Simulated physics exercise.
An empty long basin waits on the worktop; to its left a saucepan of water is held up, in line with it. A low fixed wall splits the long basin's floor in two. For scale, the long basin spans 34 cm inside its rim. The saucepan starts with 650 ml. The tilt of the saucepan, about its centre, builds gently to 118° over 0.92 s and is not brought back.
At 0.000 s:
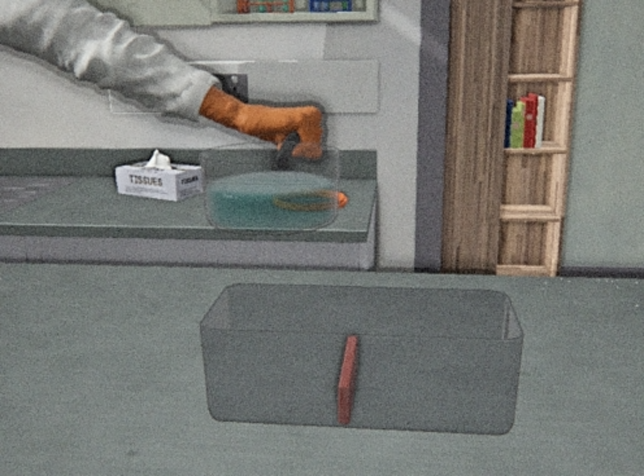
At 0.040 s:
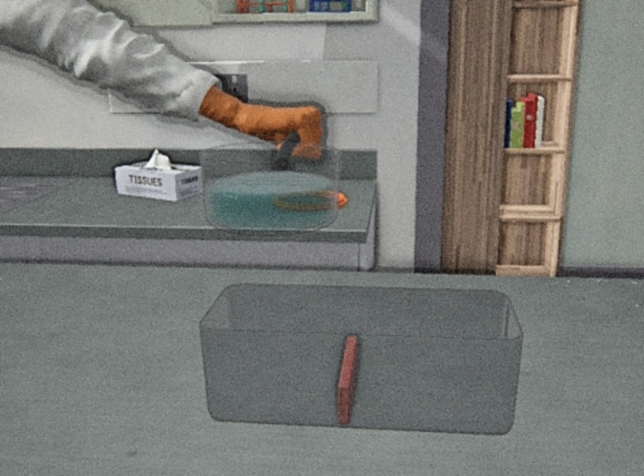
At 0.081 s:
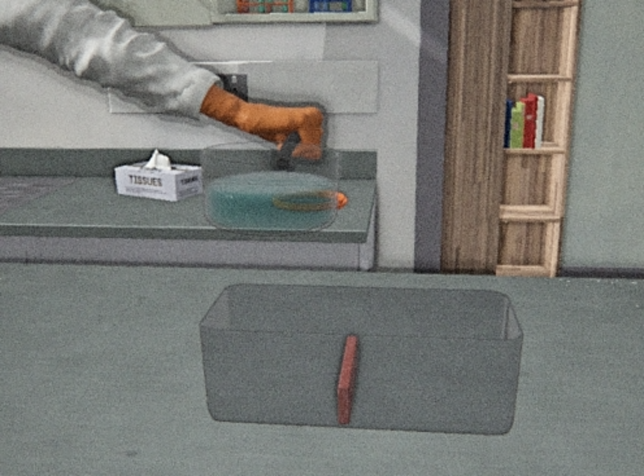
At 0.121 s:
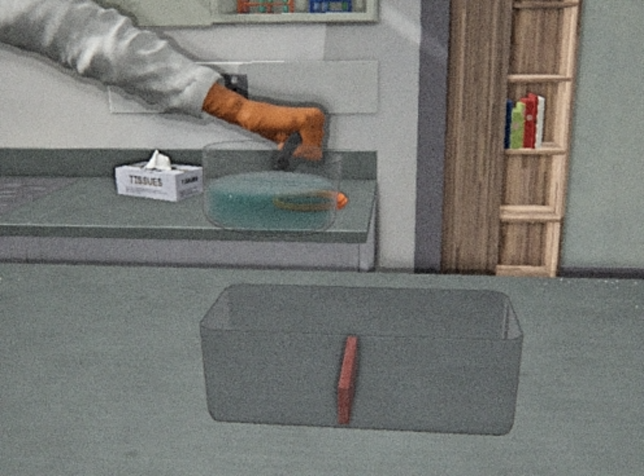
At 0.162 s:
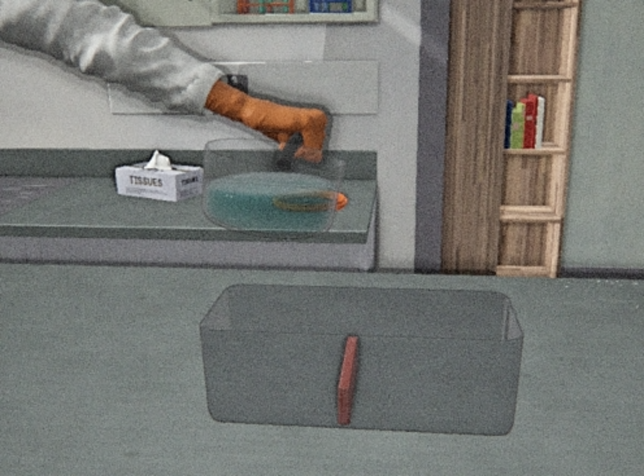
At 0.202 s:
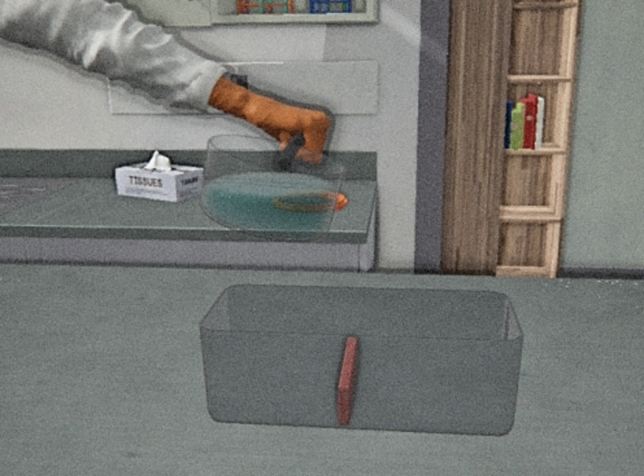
A gloved hand slightly tilting a clear container of blue-green water rightward above a counter, behind an empty long basin with a red divider.
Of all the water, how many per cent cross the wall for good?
About 69 per cent.
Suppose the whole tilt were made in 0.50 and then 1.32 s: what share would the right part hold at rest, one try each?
First 55, then 80 per cent.
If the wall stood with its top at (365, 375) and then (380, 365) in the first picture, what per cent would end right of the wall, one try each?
First 60, then 40 per cent.
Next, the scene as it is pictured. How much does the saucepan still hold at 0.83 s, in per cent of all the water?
Near 6 in a hundred.
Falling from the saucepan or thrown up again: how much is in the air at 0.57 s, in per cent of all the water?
Near 40 in a hundred.
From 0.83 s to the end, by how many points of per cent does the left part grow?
Near 14 in a hundred.
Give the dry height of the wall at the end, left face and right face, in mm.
Left about 36 mm, right about 28 mm.
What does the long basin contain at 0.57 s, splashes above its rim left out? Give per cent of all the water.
Some 8 per cent.
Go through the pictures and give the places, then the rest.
In the first frame, it leans 0°; its right rim is at (339, 154); the water meets the walls at (210, 182) and (337, 184); the long basin's rim runs from (214, 306) to (515, 315); the wall's top is at (349, 361).
In the second frame, it leans 1°; its right rim is at (339, 155); the water meets the walls at (210, 182) and (336, 183).
In the third frame, it leans 2°; its right rim is at (340, 157); the water meets the walls at (210, 182) and (336, 184).
In the fourth frame, it leans 5°; its right rim is at (341, 161); the water meets the walls at (210, 181) and (337, 186).
In the fifth frame, it leans 9°; its right rim is at (343, 166); the water meets the walls at (210, 182) and (337, 187).
In the sixth frame, it leans 13°; its right rim is at (344, 172); the water meets the walls at (208, 182) and (338, 187).
Then, 0.57 s in, the tilt is 80° and 52 per cent is still to pour, 0 is left of the wall and 8 right of it.
Then, 0.83 s in, the tilt is 116° and 6 per cent is still to pour, 16 is left of the wall and 68 right of it.
Then, 1.12 s in, the tilt is 118° and 0 per cent is still to pour, 31 is left of the wall and 69 right of it.
Then, 1.42 s in, the tilt is 118° and 0 per cent is still to pour, 30 is left of the wall and 69 right of it.
Finally, 30 per cent lies left of the wall, 69 right of it and 1 outside.
